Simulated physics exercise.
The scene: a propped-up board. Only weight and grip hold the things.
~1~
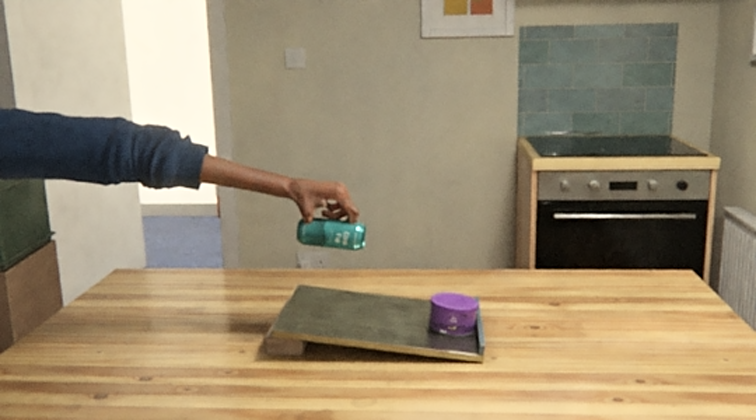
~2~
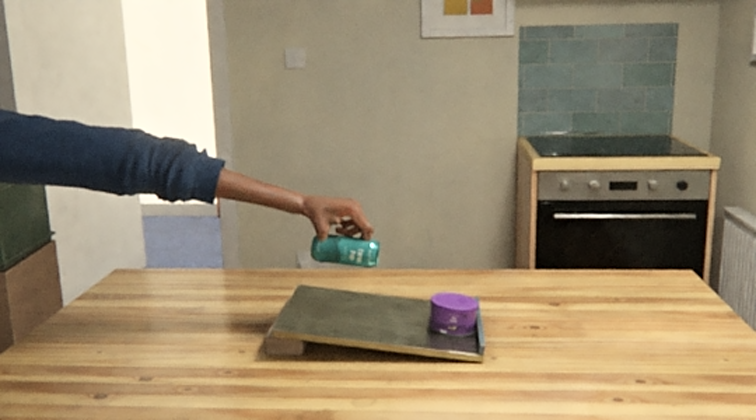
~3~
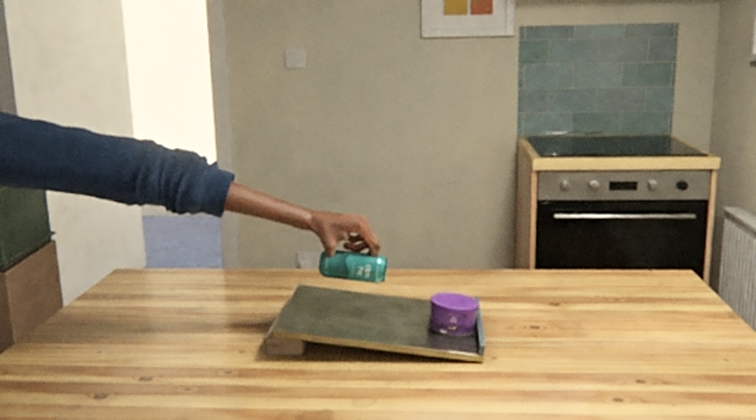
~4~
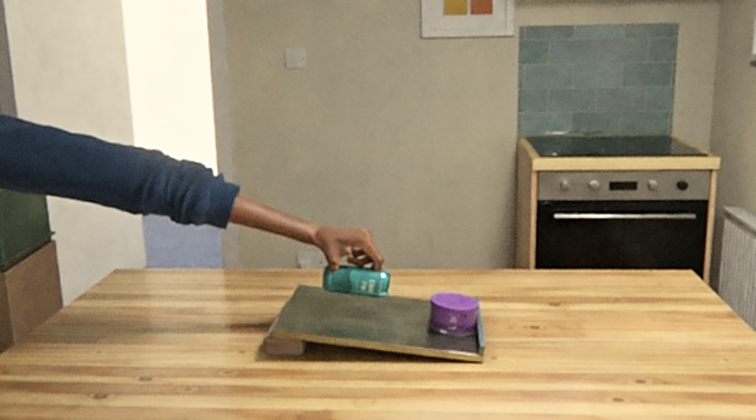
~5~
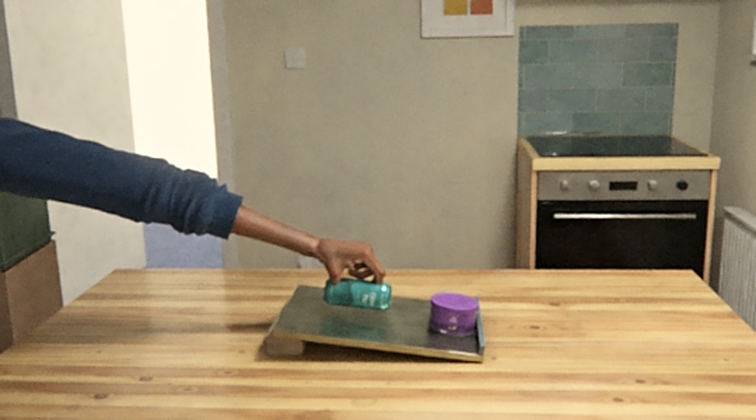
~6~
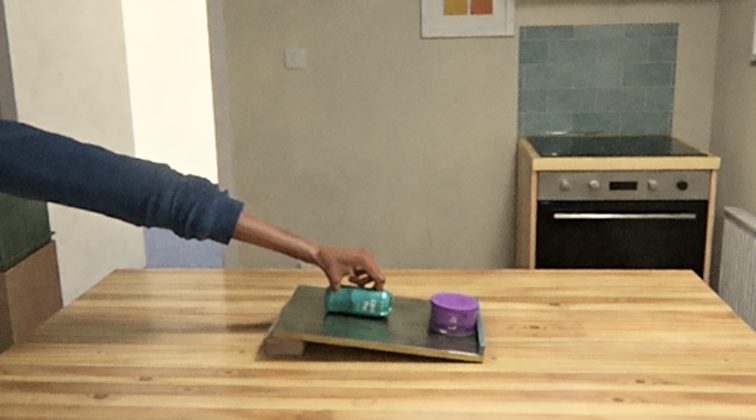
On a wooden table in a kitchen, a purple tub sits at the right end of a slightly sloping board while a hand holds a turquoise can on its side above it. The hand moves a little right and lowers the can onto the board left of the tub, keeping hold of it.
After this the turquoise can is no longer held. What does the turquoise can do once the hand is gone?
The turquoise can stays where it is put.
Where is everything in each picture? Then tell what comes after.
In the first picture, on its way; turquoise can (331, 234); purple tub (453, 314).
In the second picture, on its way; turquoise can (345, 251); purple tub (453, 314).
In the third picture, on its way; turquoise can (353, 266); purple tub (453, 314).
In the fourth picture, on its way; turquoise can (357, 281); purple tub (453, 314).
In the fifth picture, on its way; turquoise can (358, 293); purple tub (453, 314).
In the sixth picture, set down, still held; turquoise can (358, 300); purple tub (453, 314).
Then, 0.30 s past the last view, nothing moves.
Then, 0.70 s past the last view, turquoise can resting near (358, 300).
Finally, both still in place. Final places as the last picture's camera would see them, turquoise can near (358, 300). The turquoise can keeps its place.
